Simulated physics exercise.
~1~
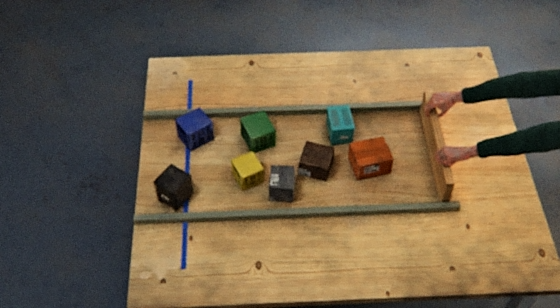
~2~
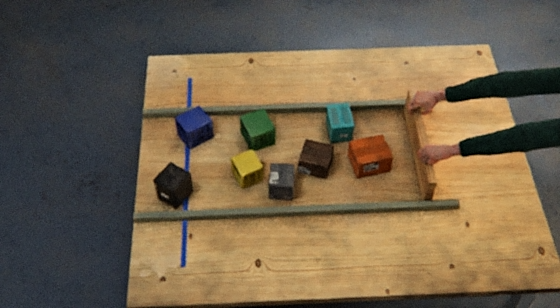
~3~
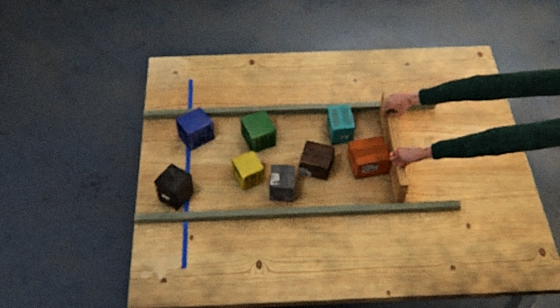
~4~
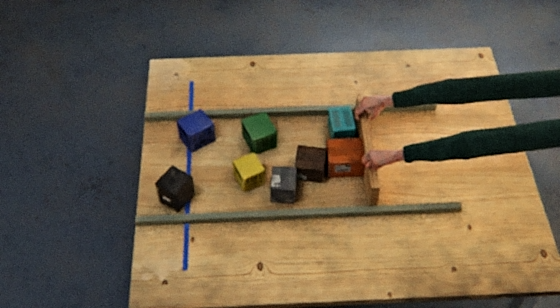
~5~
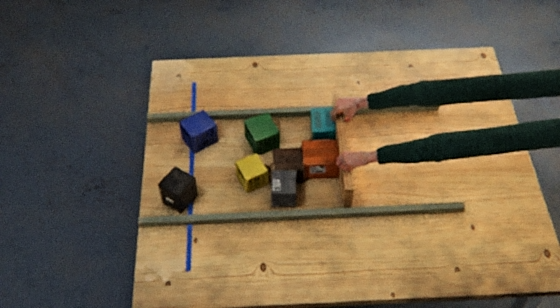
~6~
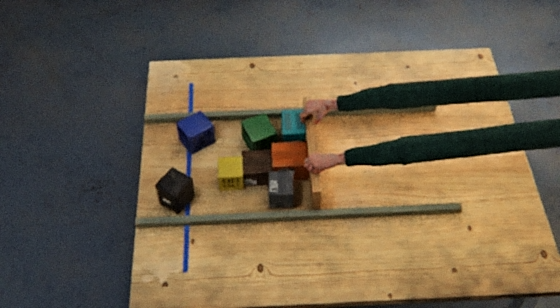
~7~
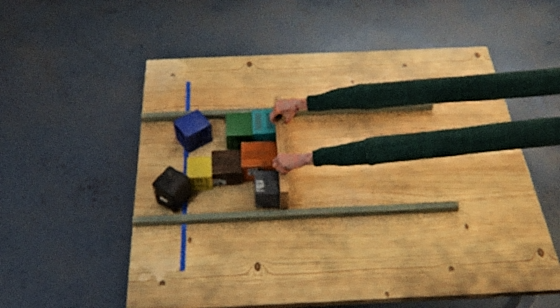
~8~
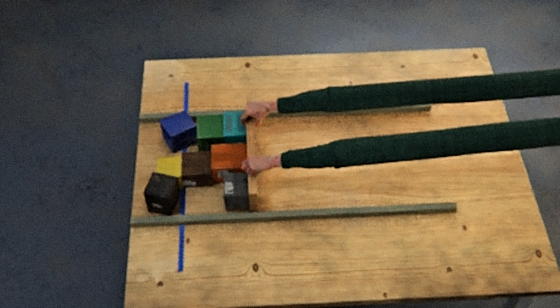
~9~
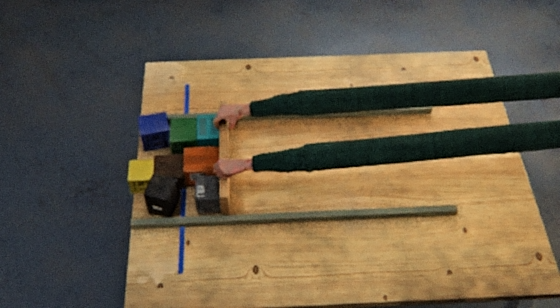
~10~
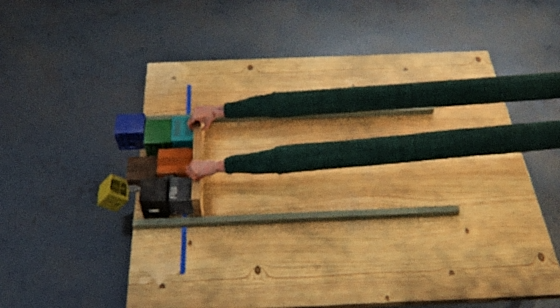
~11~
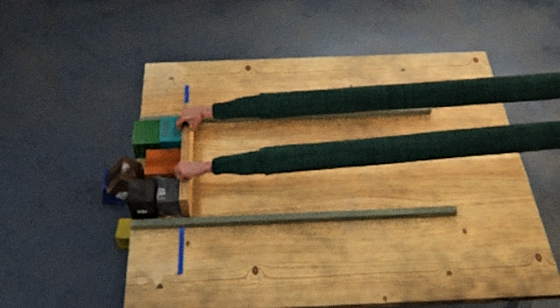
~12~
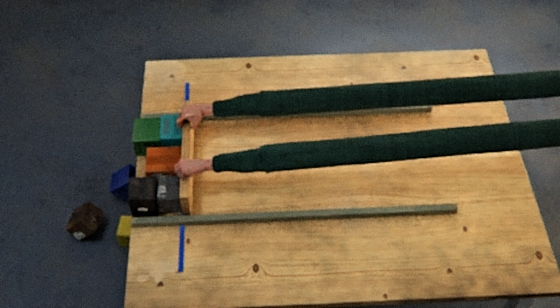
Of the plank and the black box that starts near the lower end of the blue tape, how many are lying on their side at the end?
None of them are. The plank and the black box are both still upright when the push stops.
